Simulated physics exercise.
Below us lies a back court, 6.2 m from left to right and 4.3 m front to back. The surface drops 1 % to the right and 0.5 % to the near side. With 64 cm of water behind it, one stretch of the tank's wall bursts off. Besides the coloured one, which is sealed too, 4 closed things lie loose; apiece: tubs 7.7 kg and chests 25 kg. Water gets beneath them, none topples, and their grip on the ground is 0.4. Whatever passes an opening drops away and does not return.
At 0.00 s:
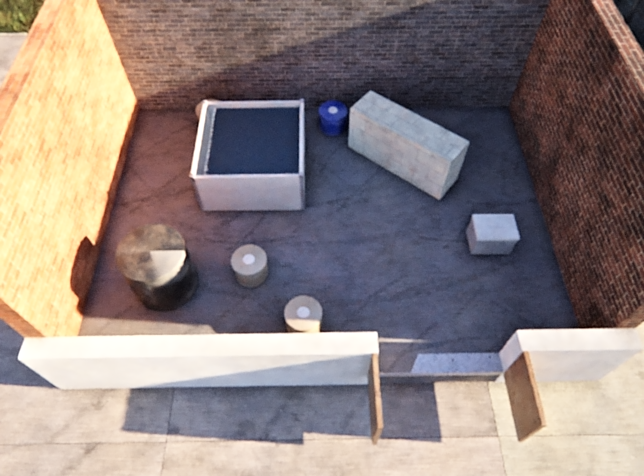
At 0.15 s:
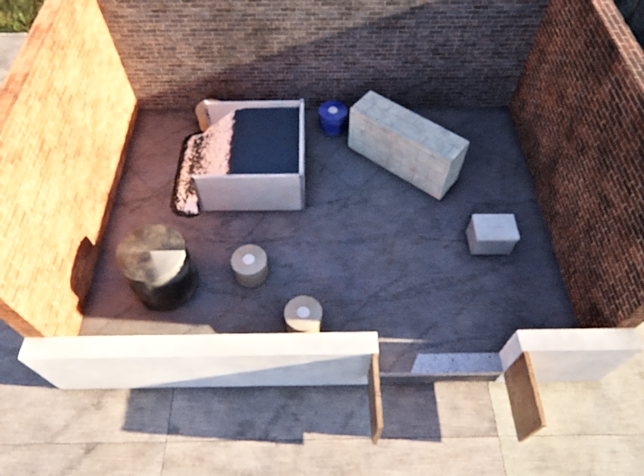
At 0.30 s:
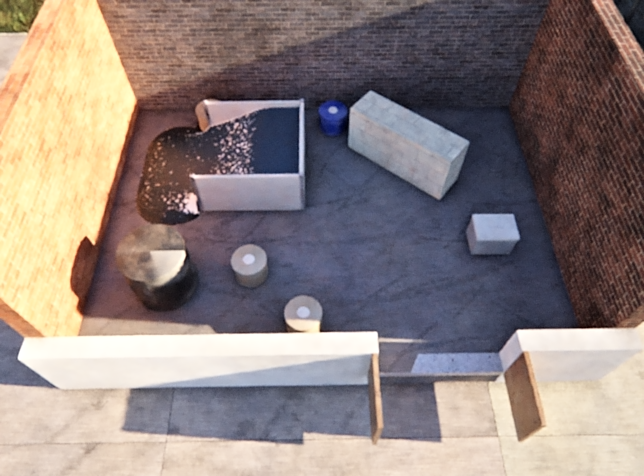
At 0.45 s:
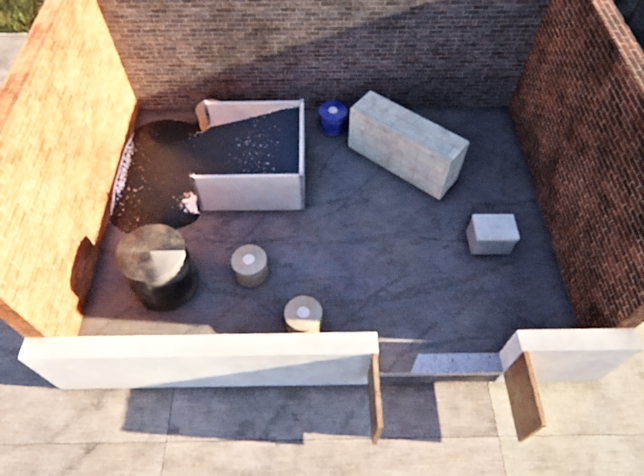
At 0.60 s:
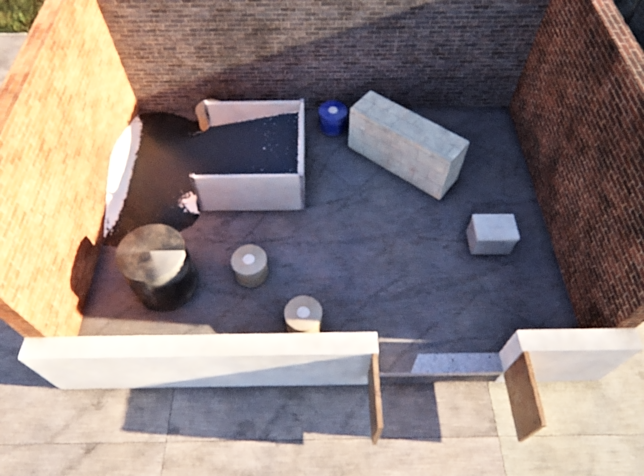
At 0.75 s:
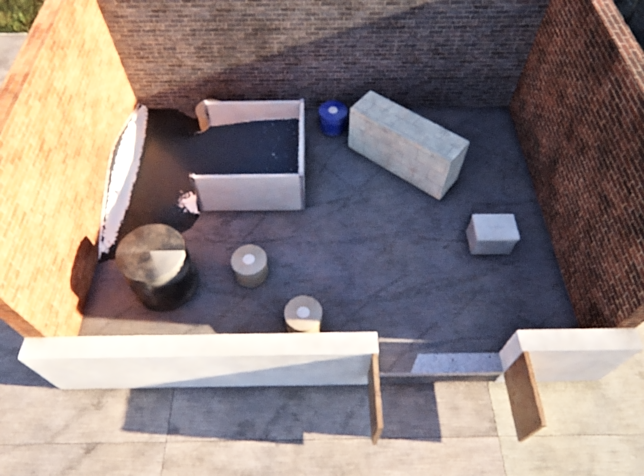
Dark water pouring from the open left side of a white-walled tank, spreading across a brick-walled court and surging against the left wall.
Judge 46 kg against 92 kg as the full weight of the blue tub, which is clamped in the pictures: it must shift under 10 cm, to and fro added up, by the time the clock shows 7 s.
Verdict: Only the larger load is enough.
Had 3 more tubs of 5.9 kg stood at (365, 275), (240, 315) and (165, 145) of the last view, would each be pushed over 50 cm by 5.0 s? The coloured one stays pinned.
In turn: More, over, over.
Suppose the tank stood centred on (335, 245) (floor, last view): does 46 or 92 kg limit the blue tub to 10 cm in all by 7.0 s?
Then the smaller load will do.
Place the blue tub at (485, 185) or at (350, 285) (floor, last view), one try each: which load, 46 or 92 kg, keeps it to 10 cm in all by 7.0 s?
In turn: Either load holds; the smaller is enough.
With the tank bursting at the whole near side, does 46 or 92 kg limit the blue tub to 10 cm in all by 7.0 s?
Then the lower weight is enough.
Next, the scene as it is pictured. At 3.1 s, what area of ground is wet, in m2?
Some 16 m2.
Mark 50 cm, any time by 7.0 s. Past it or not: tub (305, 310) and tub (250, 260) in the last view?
In turn: Over, more.
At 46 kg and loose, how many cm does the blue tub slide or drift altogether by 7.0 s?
Some 30 cm in all.
After 1.4 s the blue tub would be 0 cm from its start with 46 kg and 0 cm from its start with 92 kg; 0 cm of water round it then.
After 3.1 s the blue tub would be 22 cm from its start with 46 kg and 1 cm from its start with 92 kg; 10 cm of water round it then.
After 4.9 s the blue tub would be 27 cm from its start with 46 kg and 1 cm from its start with 92 kg; 6 cm of water round it then.
After 7.0 s the blue tub would be 27 cm from its start with 46 kg and 1 cm from its start with 92 kg; 3 cm of water round it then.
